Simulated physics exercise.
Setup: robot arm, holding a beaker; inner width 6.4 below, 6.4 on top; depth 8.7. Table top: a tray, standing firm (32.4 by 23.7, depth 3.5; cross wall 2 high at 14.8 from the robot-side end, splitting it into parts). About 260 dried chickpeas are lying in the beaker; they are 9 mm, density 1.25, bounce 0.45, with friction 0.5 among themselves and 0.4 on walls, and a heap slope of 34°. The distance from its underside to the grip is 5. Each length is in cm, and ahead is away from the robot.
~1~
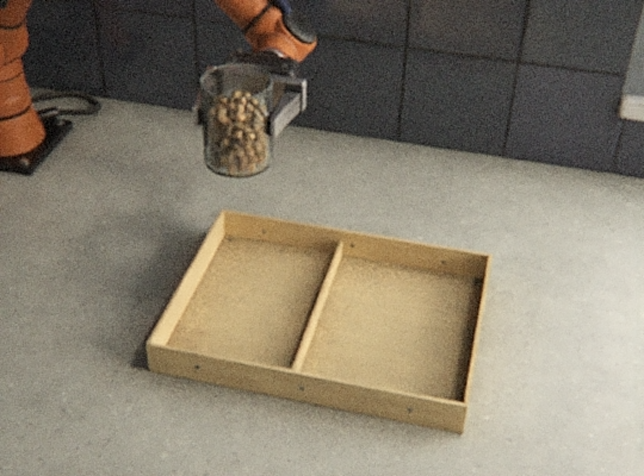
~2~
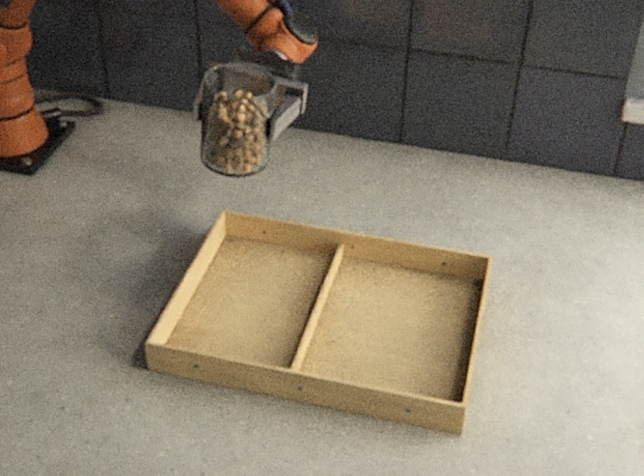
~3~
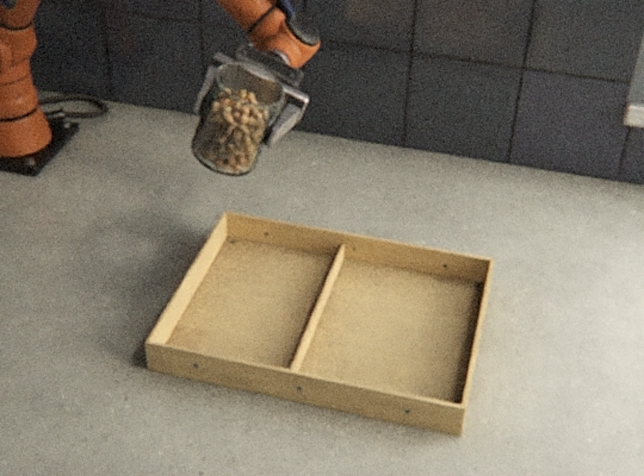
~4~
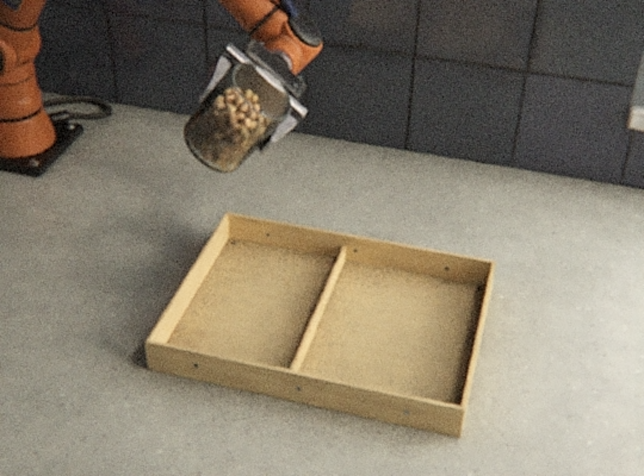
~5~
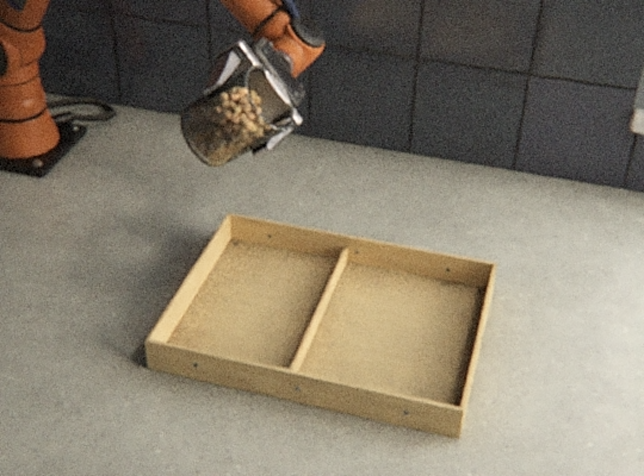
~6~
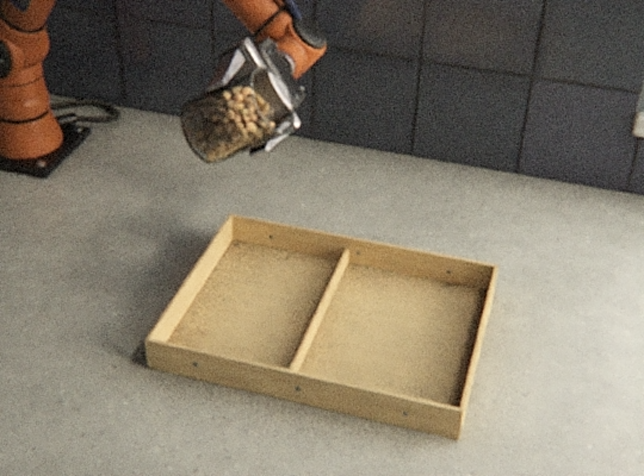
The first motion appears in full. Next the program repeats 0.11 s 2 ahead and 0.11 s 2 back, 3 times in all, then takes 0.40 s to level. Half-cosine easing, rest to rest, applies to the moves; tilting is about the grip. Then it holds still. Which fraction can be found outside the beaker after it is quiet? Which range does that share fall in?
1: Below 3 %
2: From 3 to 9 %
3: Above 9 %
Below 3 %.
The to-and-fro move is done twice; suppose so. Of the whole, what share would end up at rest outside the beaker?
Expected share: About 0 %.
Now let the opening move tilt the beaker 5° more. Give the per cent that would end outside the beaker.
It would be near 0 per cent.
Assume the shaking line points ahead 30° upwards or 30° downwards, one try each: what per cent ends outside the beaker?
It comes to around 0 per cent on the first try and around 0 per cent on the second.
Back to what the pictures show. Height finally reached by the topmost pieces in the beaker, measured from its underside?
I'd say close to 8.5 cm.
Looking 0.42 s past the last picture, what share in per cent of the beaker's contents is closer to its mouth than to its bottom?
Near 35 in a hundred.
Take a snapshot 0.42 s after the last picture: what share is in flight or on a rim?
My guess is some 0 in a hundred.
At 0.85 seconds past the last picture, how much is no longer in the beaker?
Close to 0 per cent of the load is out at that point.
Then, 0.42 s on, tilted 57° forward, highest piece 26 above the table; 265 in the beaker.
Then, 0.85 s on, tilted 31° forward, highest piece 27 above the table; 265 in the beaker.
Then, 1.26 s on, level, highest piece 28 above the table; 265 in the beaker.
Then, 2.31 s on, level, highest piece 28 above the table; 265 in the beaker.
In the end, 265 in the beaker. That is 0 % outside the beaker.
